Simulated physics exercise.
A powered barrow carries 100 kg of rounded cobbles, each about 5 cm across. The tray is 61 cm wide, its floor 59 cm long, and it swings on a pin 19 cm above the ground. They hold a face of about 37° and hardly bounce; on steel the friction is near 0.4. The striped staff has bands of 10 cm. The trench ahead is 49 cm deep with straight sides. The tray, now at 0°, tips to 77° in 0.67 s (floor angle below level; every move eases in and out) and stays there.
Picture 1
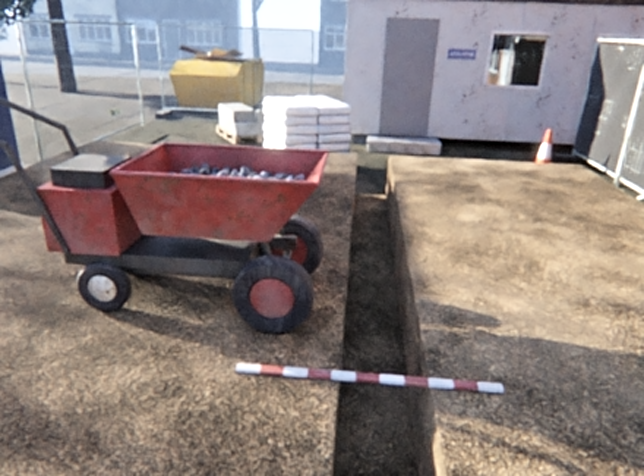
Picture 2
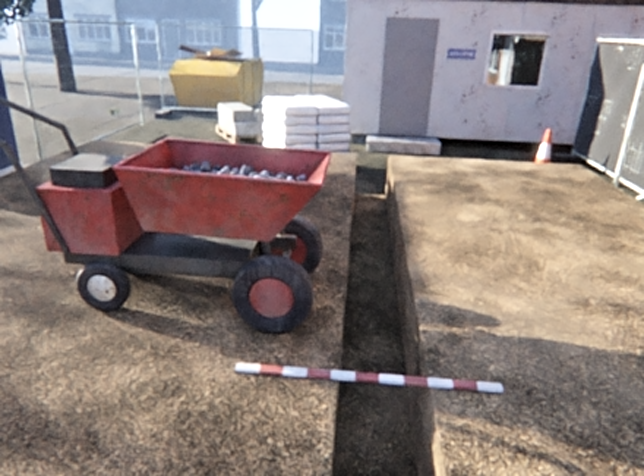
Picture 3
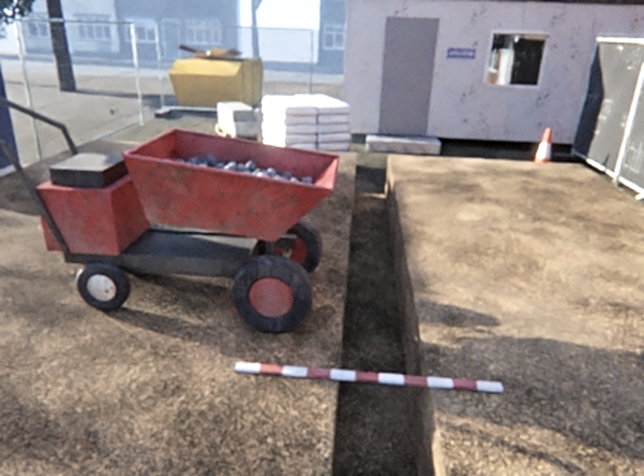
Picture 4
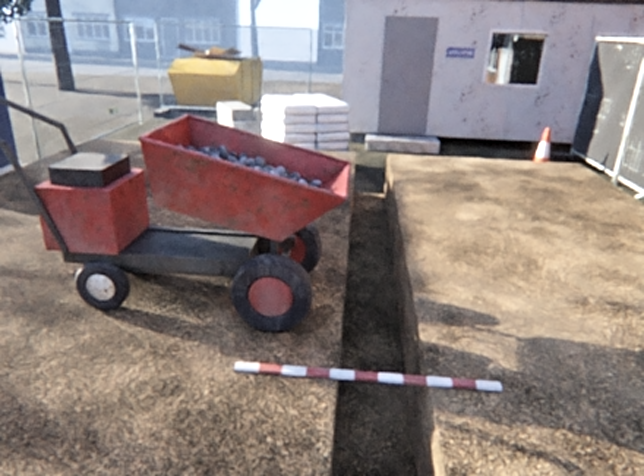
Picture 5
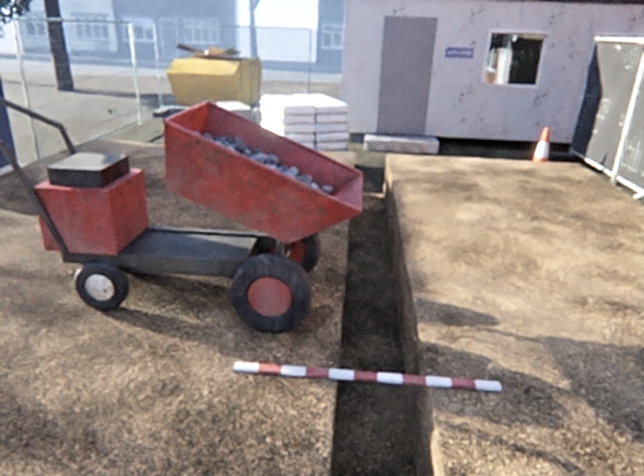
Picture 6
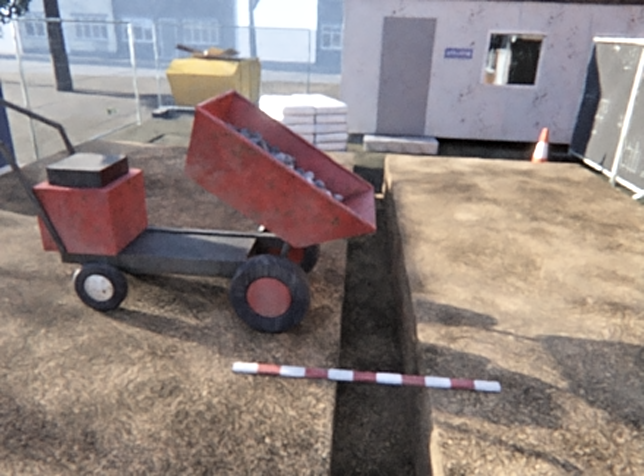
The red tray of a small wheeled barrow, loaded with grey stones, tilted slowly at first and then more steeply, its back rising and its front lip dipping rightward over a narrow trench.
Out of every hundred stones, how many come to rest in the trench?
Roughly 29 per cent ends in the trench.
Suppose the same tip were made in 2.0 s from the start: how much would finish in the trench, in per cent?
In that case some 50 per cent.
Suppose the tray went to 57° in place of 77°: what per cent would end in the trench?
Then about 15 per cent.
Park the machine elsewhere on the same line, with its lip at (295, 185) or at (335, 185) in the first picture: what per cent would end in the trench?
About 50 and 15 per cent.
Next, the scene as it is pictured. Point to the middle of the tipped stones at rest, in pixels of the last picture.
Near (456, 310).
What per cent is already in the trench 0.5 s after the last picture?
Some 10 per cent.
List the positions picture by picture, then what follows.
In the first picture, the tray is at 0°, its lip at (318, 184); the top of the load is at (245, 178).
In the second picture, the tray is at 2°, its lip at (321, 186); the top of the load is at (227, 174).
In the third picture, the tray is at 7°, its lip at (332, 190); the top of the load is at (201, 165).
In the fourth picture, the tray is at 14°, its lip at (346, 199); the top of the load is at (200, 154).
The fifth picture shows lip at (361, 212), floor tilted 23°, highest stones at (205, 143).
The sixth picture shows lip at (376, 230), floor tilted 32°, highest stones at (226, 133).
Then, 0.2 s after the last picture the floor is at 65°, 100 % in the tray; the foremost stones are at (379, 260).
Then, 0.5 s after the last picture the floor is at 77°, 64 % in the tray, 8 % in the trench, 27 % past the trench; the foremost stones are at (471, 318).
Then, 0.8 s after the last picture the floor is at 77°, 7 % in the tray, 22 % in the trench, 71 % past the trench; the foremost stones are at (629, 318).
Then, 2.8 s after the last picture the floor is at 77°, 0 % in the tray, 29 % in the trench, 71 % past the trench; the foremost stones are past the picture's edge.
